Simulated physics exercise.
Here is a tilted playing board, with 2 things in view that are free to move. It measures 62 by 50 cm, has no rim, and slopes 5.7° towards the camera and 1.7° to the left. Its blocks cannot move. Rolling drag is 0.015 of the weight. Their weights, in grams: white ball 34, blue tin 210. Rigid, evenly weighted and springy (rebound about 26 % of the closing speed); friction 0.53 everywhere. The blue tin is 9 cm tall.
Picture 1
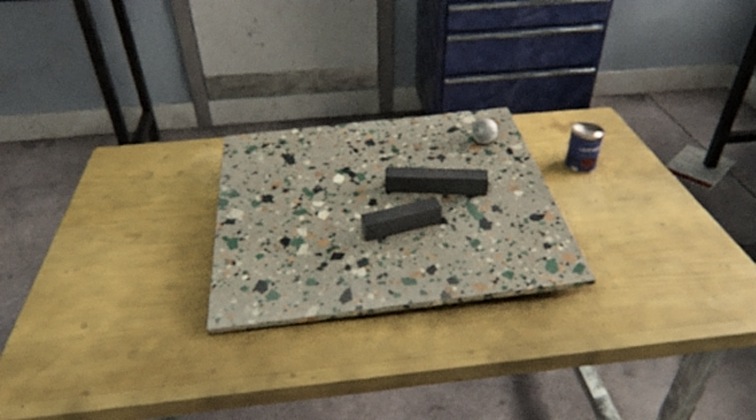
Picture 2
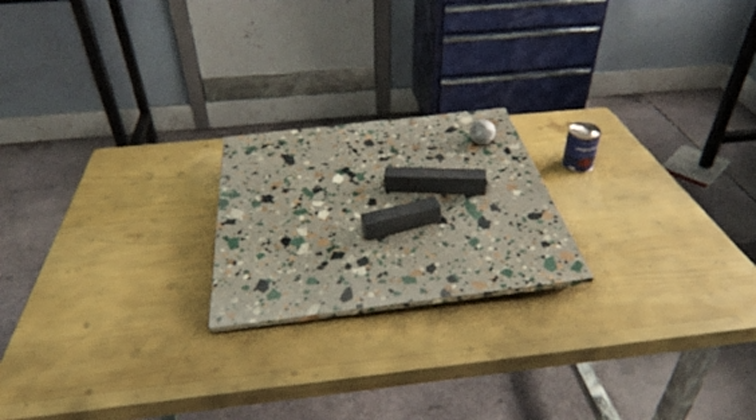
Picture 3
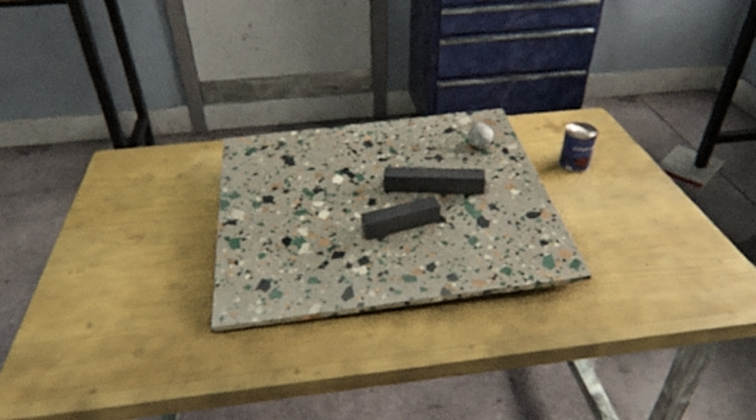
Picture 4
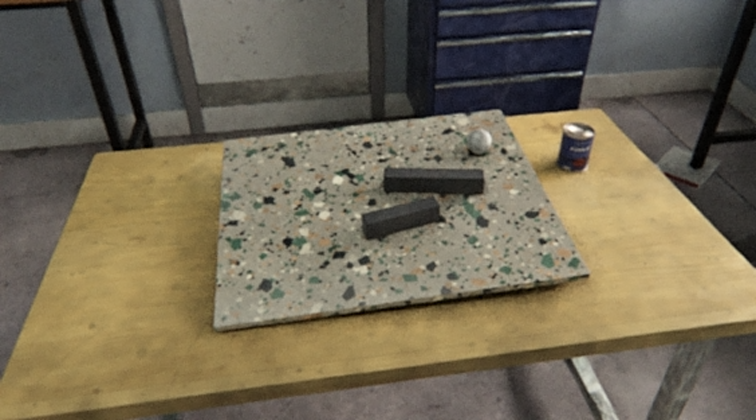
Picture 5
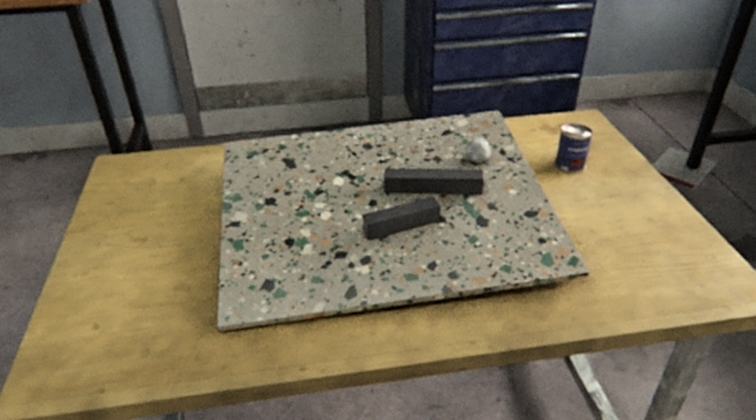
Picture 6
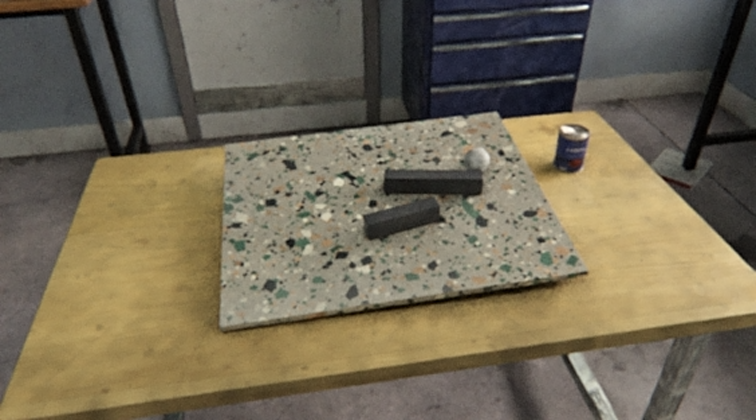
On a wooden table in a workshop, a white ball rolling slowly down a tilted speckled board towards a dark bar.
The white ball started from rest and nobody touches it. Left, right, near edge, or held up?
The answer: No edge.
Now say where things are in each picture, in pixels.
In the first picture, 39 cm of board to the near edge; white ball (484, 131); blue tin (584, 148).
In the second picture, 39 cm of board to the near edge; white ball (482, 132); blue tin (581, 148).
In the third picture, 37 cm of board to the near edge; white ball (480, 136); blue tin (578, 147).
In the fourth picture, 36 cm of board to the near edge; white ball (479, 141); blue tin (575, 148).
In the fifth picture, 33 cm of board to the near edge; white ball (478, 151); blue tin (573, 148).
In the sixth picture, 30 cm of board to the near edge; white ball (477, 161); blue tin (571, 149).
Then, 0.22 s later than the last frame, 28 cm of board to the near edge; white ball near (476, 167).
Then, 0.44 s later than the last frame, white ball resting near (476, 167).
When it is over, 28 cm of board to the near edge; blue tin within 8 cm of the start. End places, in pixels of the last picture, white ball near (476, 167).
